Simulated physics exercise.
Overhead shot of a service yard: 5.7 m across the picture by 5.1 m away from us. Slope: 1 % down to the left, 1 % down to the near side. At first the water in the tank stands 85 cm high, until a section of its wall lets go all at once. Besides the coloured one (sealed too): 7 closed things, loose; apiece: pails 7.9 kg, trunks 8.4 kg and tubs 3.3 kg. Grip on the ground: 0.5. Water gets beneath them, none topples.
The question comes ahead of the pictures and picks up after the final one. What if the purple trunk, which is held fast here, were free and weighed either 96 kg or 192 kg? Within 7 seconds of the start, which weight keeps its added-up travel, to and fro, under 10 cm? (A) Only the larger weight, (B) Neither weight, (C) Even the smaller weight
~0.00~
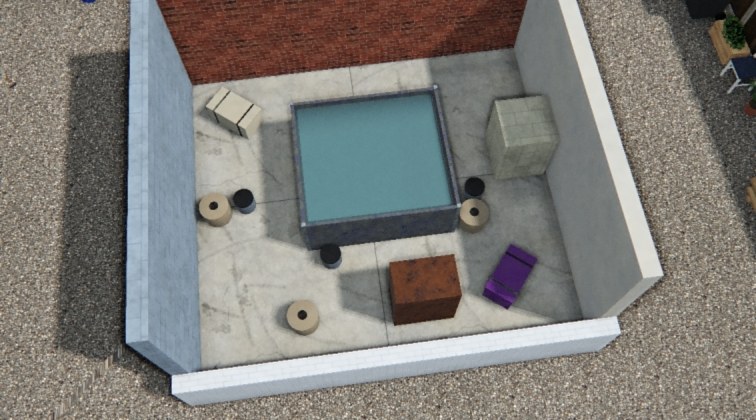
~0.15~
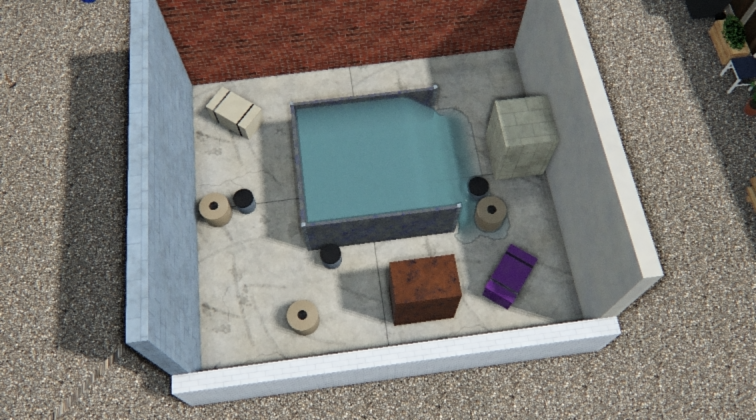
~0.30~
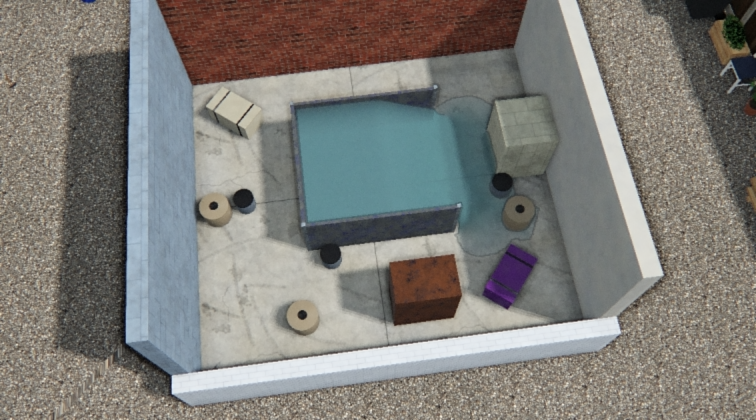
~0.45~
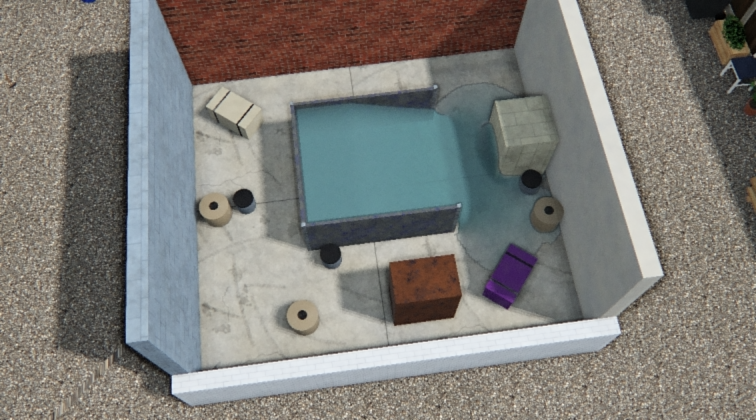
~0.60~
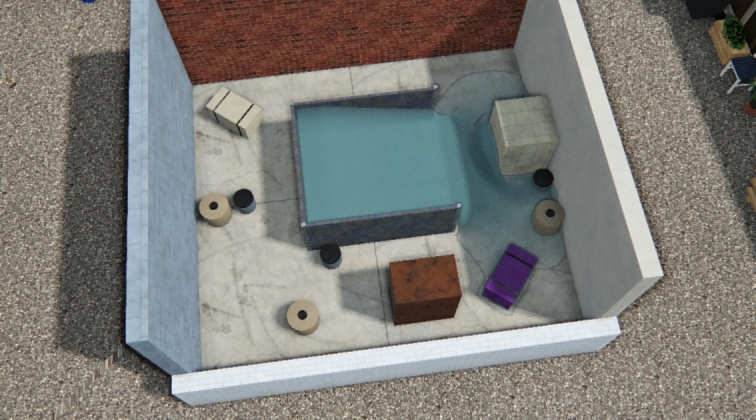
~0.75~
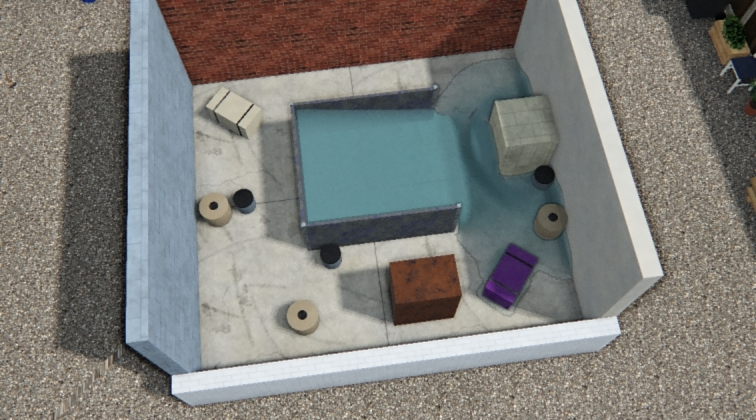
Answer: A.
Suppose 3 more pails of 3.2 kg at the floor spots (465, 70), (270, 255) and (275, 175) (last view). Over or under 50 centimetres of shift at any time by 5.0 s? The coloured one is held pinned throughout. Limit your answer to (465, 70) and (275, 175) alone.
Result, in order - above threshold; below threshold.
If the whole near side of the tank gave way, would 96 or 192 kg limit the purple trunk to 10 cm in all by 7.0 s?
Under that change, both options fail.
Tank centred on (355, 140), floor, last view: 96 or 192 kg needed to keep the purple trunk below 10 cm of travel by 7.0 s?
Result, then: Heavier one only.
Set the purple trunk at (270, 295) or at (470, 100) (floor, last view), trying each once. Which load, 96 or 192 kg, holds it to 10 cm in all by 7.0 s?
First spot: Light mass works; second spot: Needs the heavier mass.
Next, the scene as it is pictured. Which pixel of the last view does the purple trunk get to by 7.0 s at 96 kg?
Near (486, 307).
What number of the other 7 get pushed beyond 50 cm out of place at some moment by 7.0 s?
7.
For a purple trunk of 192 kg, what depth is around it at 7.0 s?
About 16 cm.
After 1.4 s the purple trunk would be 0 cm from its start with 96 kg and 0 cm from its start with 192 kg; 6 cm of water round it then.
After 3.1 s the purple trunk would be 66 cm from its start with 96 kg and 0 cm from its start with 192 kg; 26 cm of water round it then.
After 4.9 s the purple trunk would be 66 cm from its start with 96 kg and 0 cm from its start with 192 kg; 21 cm of water round it then.
After 7.0 s the purple trunk would be 66 cm from its start with 96 kg and 0 cm from its start with 192 kg; 16 cm of water round it then.
